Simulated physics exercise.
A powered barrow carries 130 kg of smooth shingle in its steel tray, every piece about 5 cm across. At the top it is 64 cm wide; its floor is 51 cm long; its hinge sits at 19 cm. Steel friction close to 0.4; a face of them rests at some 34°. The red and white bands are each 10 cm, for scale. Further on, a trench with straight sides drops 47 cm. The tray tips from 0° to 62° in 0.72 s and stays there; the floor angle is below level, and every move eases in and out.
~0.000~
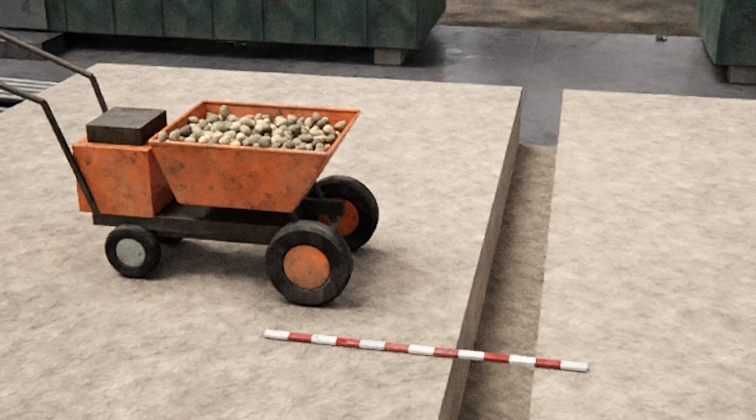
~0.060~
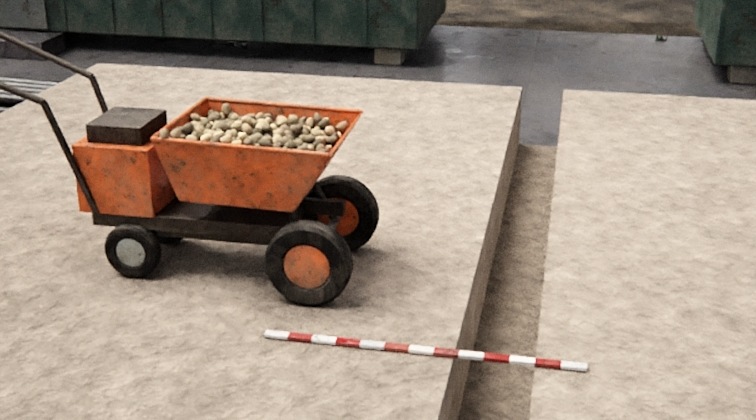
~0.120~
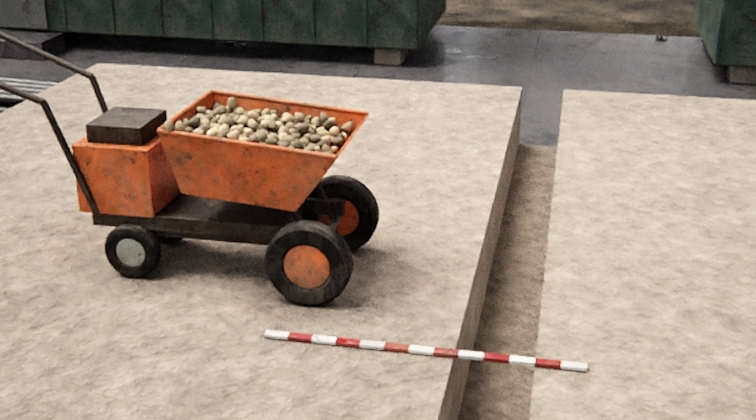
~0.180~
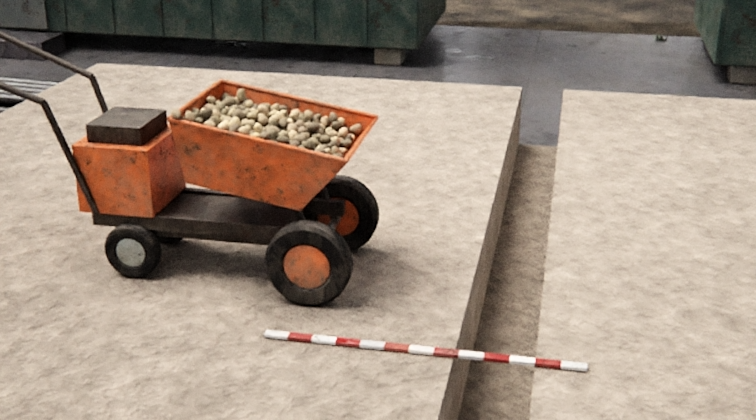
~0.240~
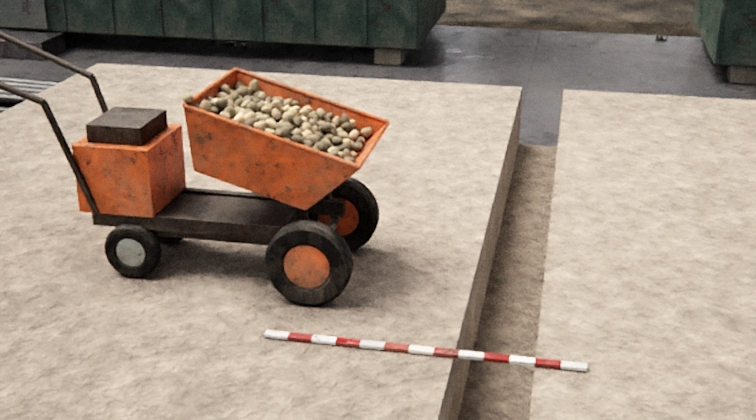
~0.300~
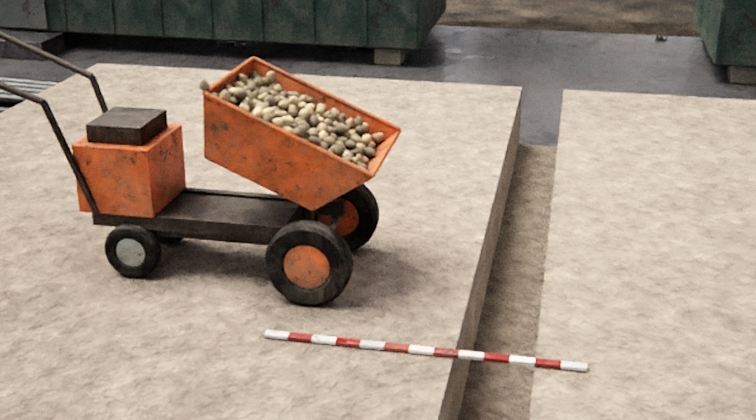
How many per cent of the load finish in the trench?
About 61 per cent.
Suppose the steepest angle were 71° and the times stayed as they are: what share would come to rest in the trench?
Some 90 in a hundred, I'd say.
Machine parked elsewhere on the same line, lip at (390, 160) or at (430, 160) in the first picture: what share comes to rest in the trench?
Roughly 40 in a hundred, then 15 in a hundred.
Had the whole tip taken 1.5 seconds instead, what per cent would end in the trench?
Estimate: About 60 %.
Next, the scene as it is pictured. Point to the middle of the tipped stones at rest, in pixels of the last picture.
(501, 366).
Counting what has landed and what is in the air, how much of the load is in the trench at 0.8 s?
By that moment, roughly 10 per cent of the load.
After 0.5 s the floor is at 52°; 100 % in the tray; the foremost stones are at (411, 192).
After 0.8 s the floor is at 62°; 82 % in the tray, 9 % short of the trench, 8 % in the trench; the foremost stones are at (500, 256).
After 1.2 s the floor is at 62°; 43 % in the tray, 9 % short of the trench, 44 % in the trench, 4 % past the trench; the foremost stones are at (620, 301).
After 3.1 s the floor is at 62°; 23 % in the tray, 12 % short of the trench, 61 % in the trench, 4 % past the trench; the foremost stones are at (733, 318).
